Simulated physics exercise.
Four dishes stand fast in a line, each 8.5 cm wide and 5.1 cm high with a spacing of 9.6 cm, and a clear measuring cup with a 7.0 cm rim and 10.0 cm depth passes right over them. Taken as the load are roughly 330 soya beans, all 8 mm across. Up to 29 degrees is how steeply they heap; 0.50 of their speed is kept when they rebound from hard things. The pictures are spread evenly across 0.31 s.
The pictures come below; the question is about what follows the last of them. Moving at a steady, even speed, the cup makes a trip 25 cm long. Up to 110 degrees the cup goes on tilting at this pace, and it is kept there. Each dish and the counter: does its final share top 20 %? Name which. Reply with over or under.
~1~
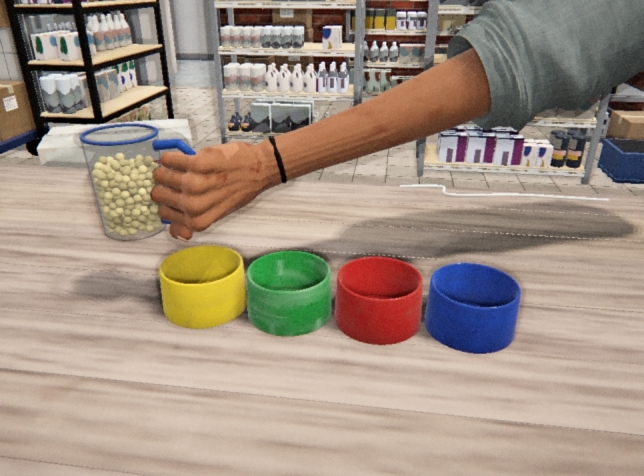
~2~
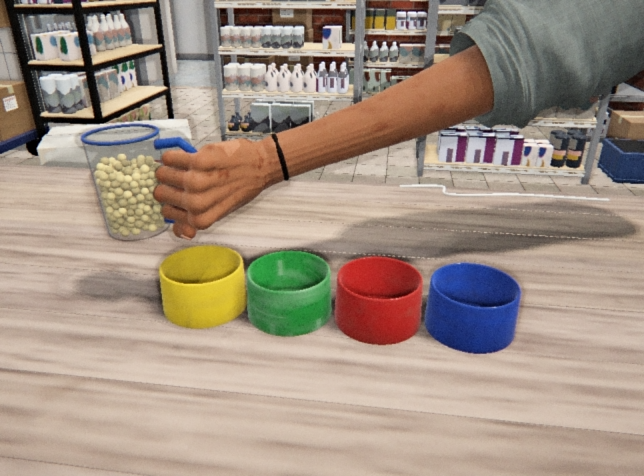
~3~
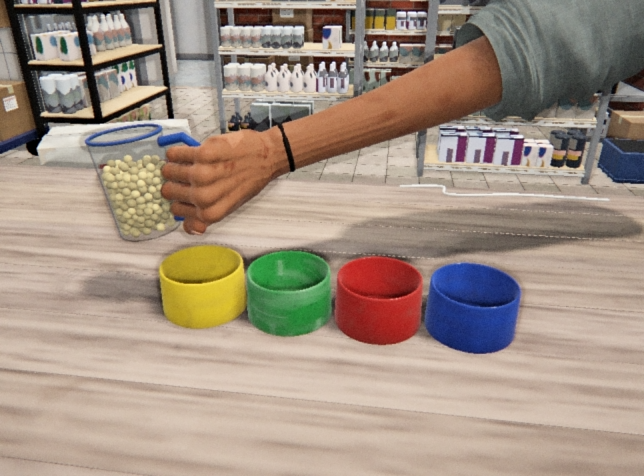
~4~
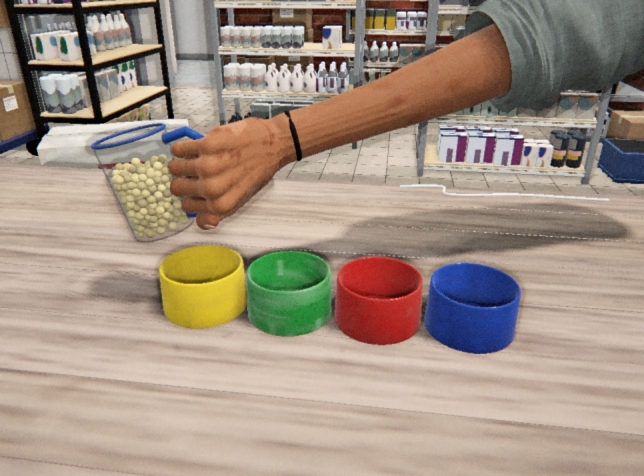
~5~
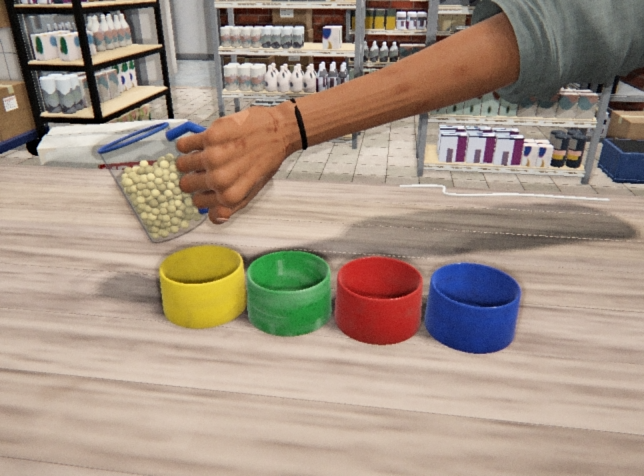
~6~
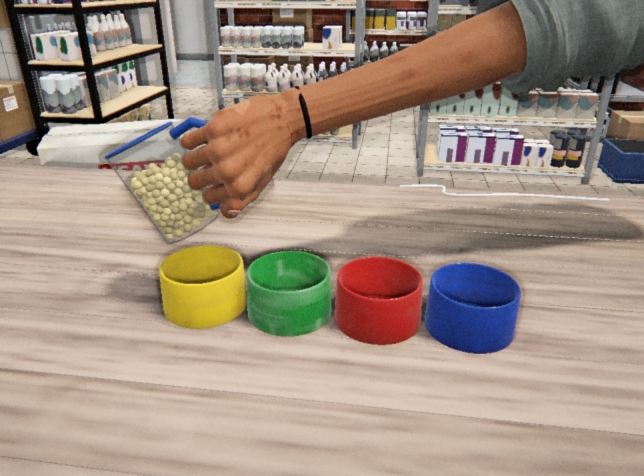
Red under, blue under, green over, yellow under, counter under.
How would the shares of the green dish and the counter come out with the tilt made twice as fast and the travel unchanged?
Result - green: 10; counter: 10.
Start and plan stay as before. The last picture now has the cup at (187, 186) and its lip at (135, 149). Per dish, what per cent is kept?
Red: 0 / blue: 0 / green: 100 / yellow: 0.
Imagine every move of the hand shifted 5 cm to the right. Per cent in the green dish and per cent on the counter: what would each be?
Shares - green 60 / counter 10.
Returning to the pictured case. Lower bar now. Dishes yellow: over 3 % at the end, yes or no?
Yellow - it holds.
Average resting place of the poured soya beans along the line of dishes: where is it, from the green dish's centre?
I'd put it near 2 cm to the left of the dish's middle.
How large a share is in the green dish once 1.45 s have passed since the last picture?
It works out to some 70 per cent.
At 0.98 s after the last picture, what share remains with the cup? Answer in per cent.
Roughly 55 percent.
Then, 0.59 s after the last picture, tilt 88 degrees; cup holds 100 %.
Then, 0.98 s after the last picture, tilt 110 degrees; cup holds 55 %, green 20 %, yellow 10 %.
Then, 1.45 s after the last picture, tilt 110 degrees; cup holds 10 %, green 70 %, yellow 10 %.
In the end, red 0 %, blue 0 %, green 80 %, yellow 10 %, counter 10 %.
